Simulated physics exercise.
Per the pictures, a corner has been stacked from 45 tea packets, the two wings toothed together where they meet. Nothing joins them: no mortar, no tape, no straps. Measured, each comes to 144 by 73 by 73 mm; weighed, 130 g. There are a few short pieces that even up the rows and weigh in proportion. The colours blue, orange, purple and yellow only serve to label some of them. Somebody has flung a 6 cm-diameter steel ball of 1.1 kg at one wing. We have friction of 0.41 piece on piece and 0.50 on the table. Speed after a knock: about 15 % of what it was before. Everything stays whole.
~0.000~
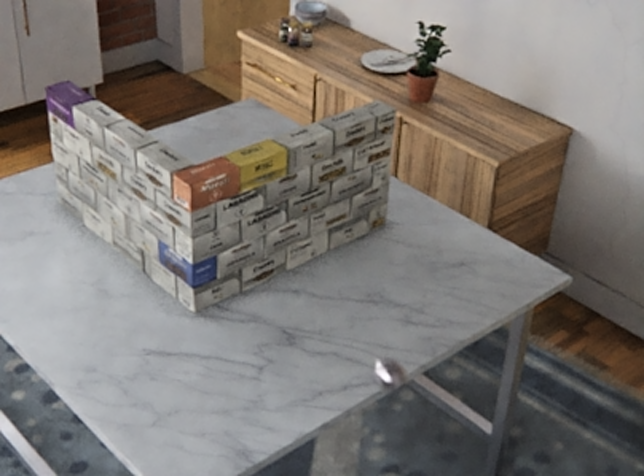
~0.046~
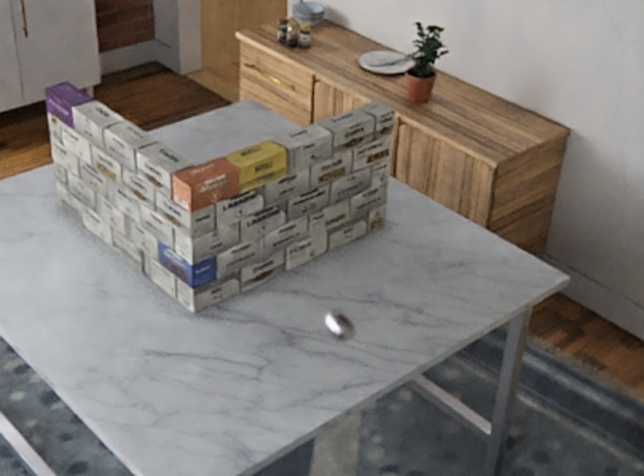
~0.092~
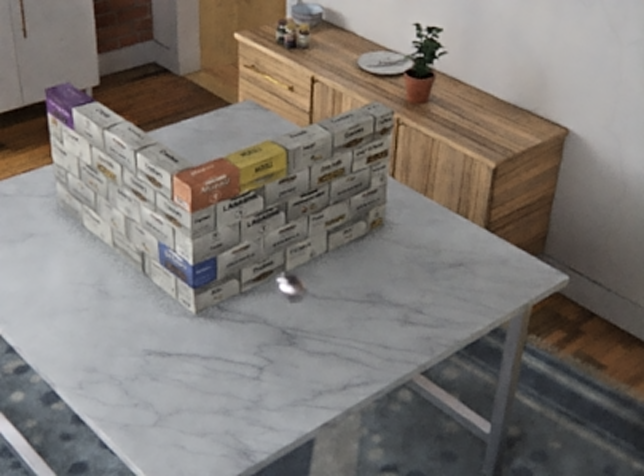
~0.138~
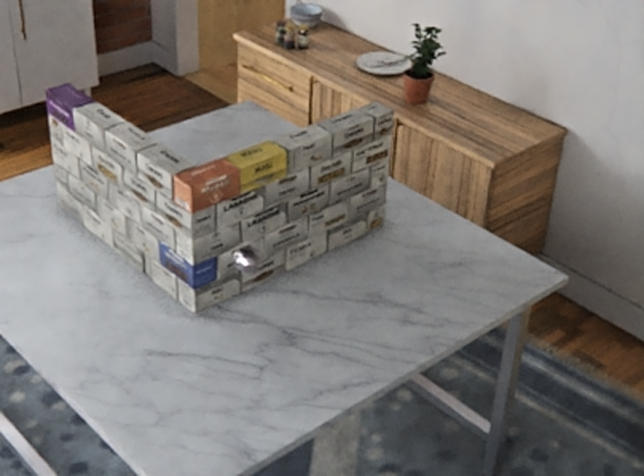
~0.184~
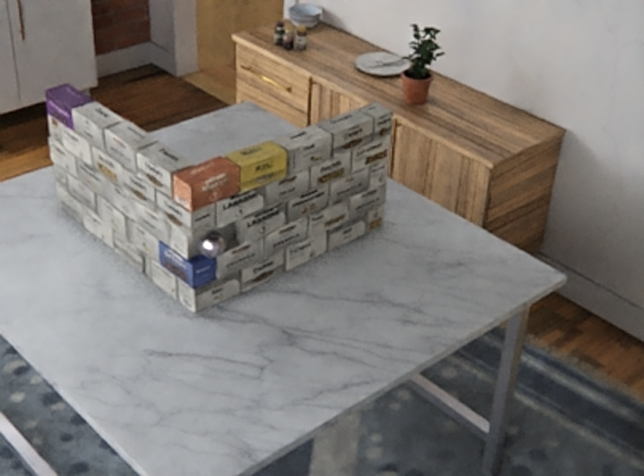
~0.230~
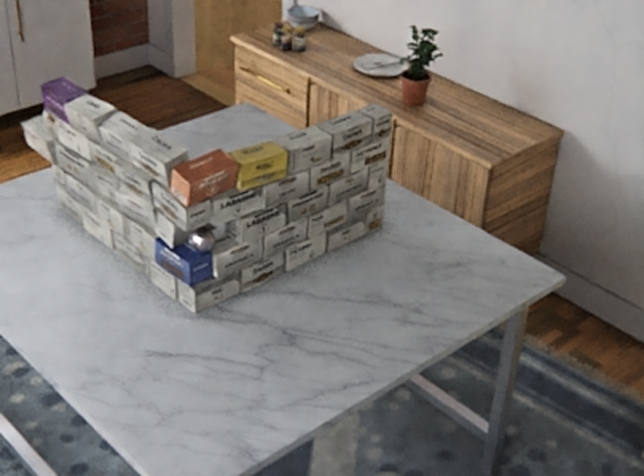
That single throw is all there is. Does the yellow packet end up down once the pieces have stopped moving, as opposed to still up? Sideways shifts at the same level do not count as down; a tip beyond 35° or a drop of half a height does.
No.
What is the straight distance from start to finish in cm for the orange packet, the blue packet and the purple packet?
Approx. shifts in cm - orange: 42; blue: 2; purple: 118.
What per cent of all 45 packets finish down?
Something near 25 percent.
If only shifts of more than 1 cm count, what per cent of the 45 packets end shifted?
Moved: 50 per cent.
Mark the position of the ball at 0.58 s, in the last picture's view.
(162, 203), more or less.
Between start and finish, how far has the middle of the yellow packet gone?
It finishes around 4 cm from its starting point.
By 0.34 s, ball still moving; 2 of the 45 packets down; yellow packet moved 7 mm; orange packet tilted 16°.
By 0.58 s, ball still moving; 11 of the 45 packets down; yellow packet tilted 14°; purple packet tilted 54°, 10 cm lower.
By 1.10 s, ball still moving; 11 of the 45 packets down; yellow packet tilted 4°; orange packet on its side.
When it is over (1.9 s), ball rolling away; 11 of the 45 packets down; yellow packet tilted 4°; orange packet on its side; purple packet 1.04 m lower. In pixels of the last frame, middles, yellow packet near (244, 171), orange packet near (136, 352).
